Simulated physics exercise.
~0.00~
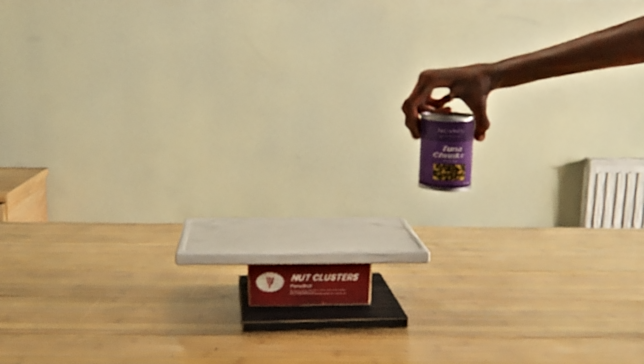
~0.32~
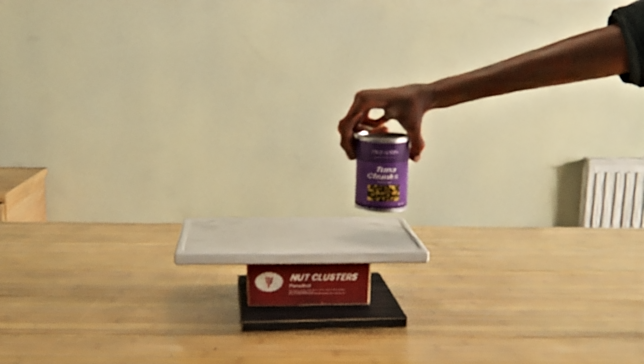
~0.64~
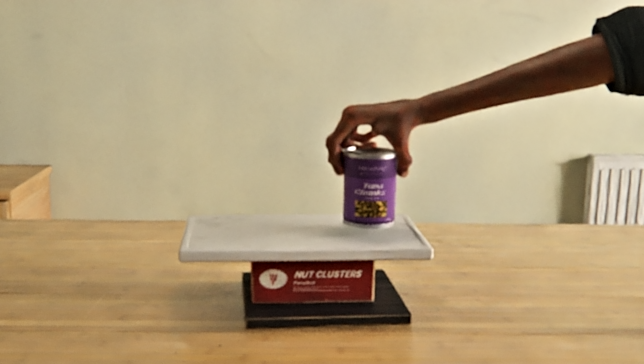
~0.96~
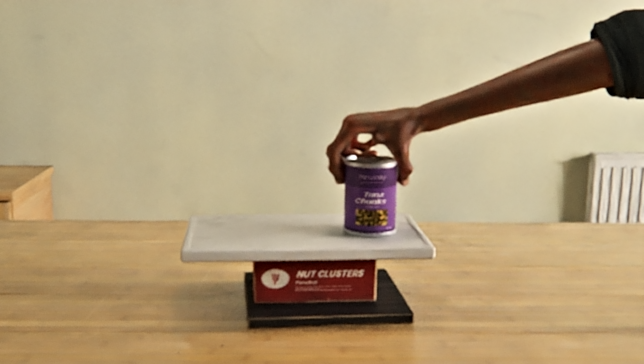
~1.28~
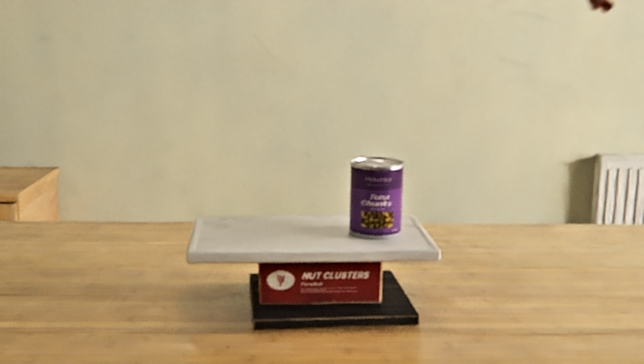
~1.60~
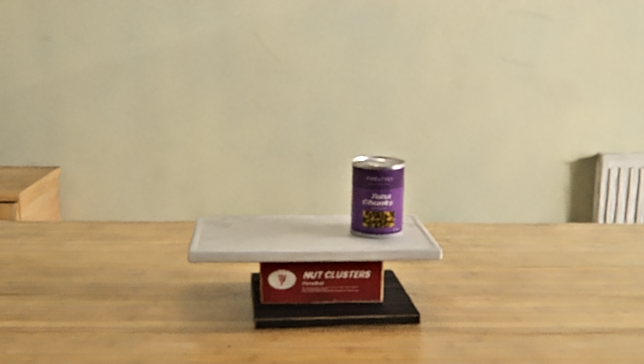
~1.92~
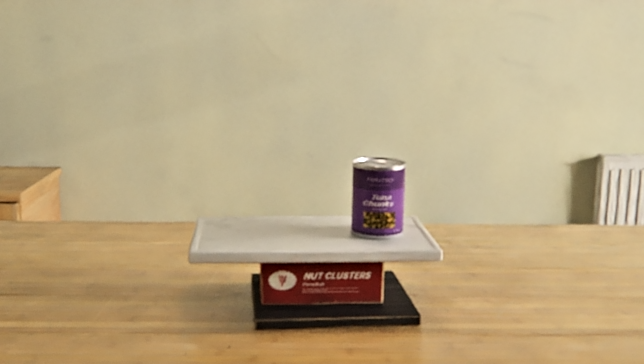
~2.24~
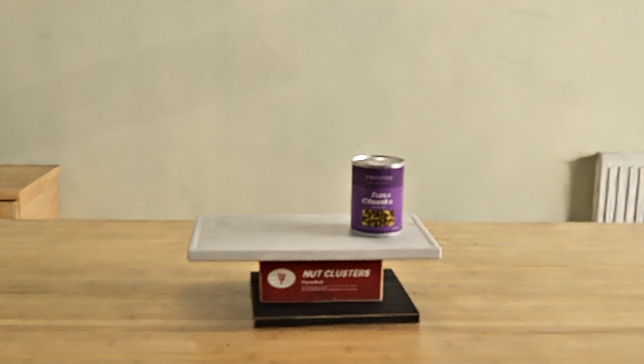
On a wooden table, a hand sets a purple can on a steady stack and withdraws.
